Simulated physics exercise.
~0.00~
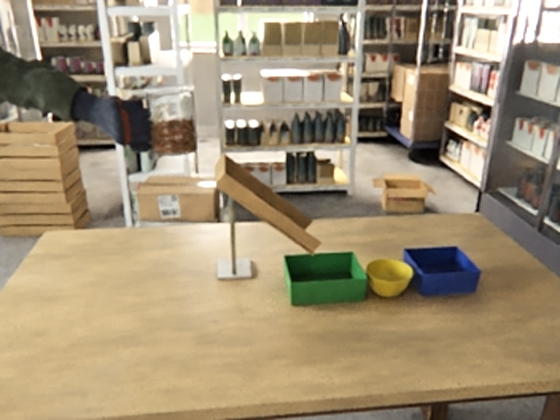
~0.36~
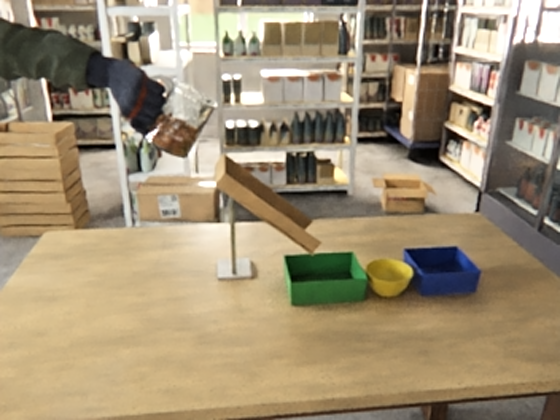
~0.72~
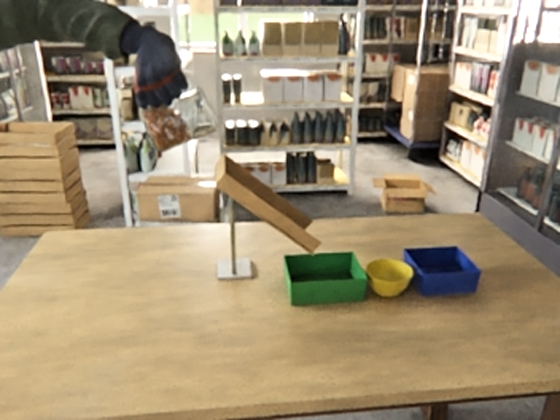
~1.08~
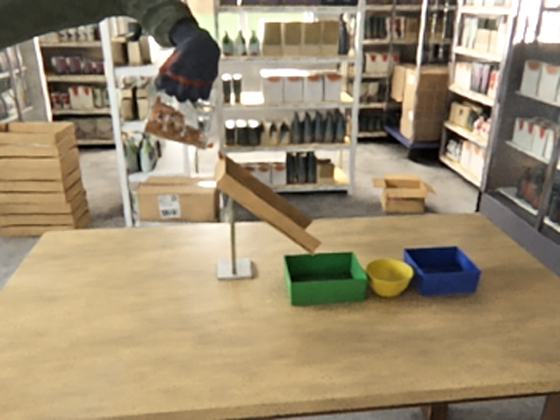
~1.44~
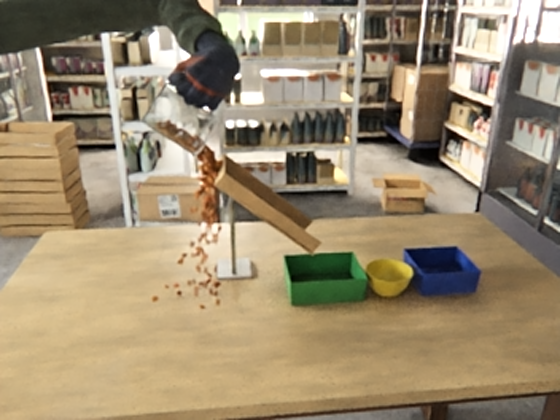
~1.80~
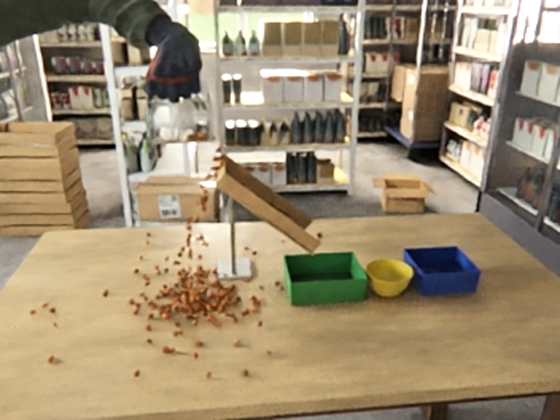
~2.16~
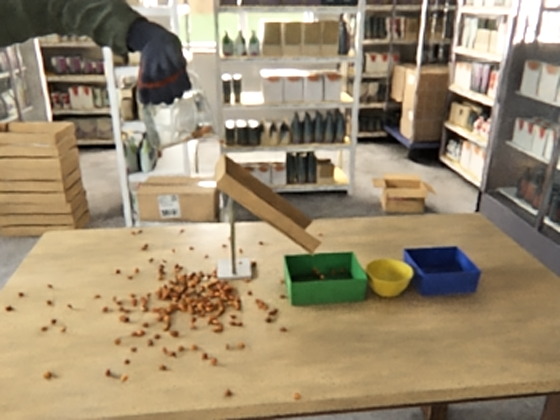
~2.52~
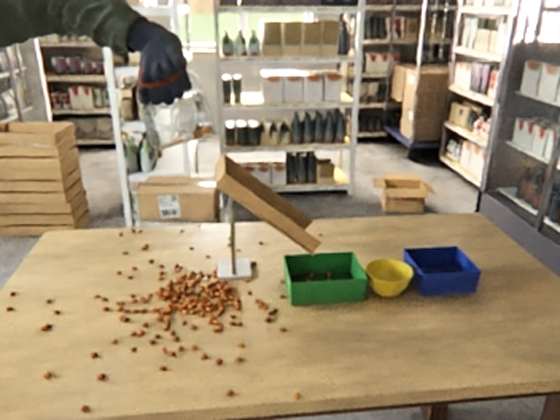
Small reddish-brown pieces spilled across a wooden table when a gloved hand tipped a clear jug beside a slanted chute; most missed it and scattered on the tabletop, a few landed in the green bin, and the hand held the jug still, tilted.
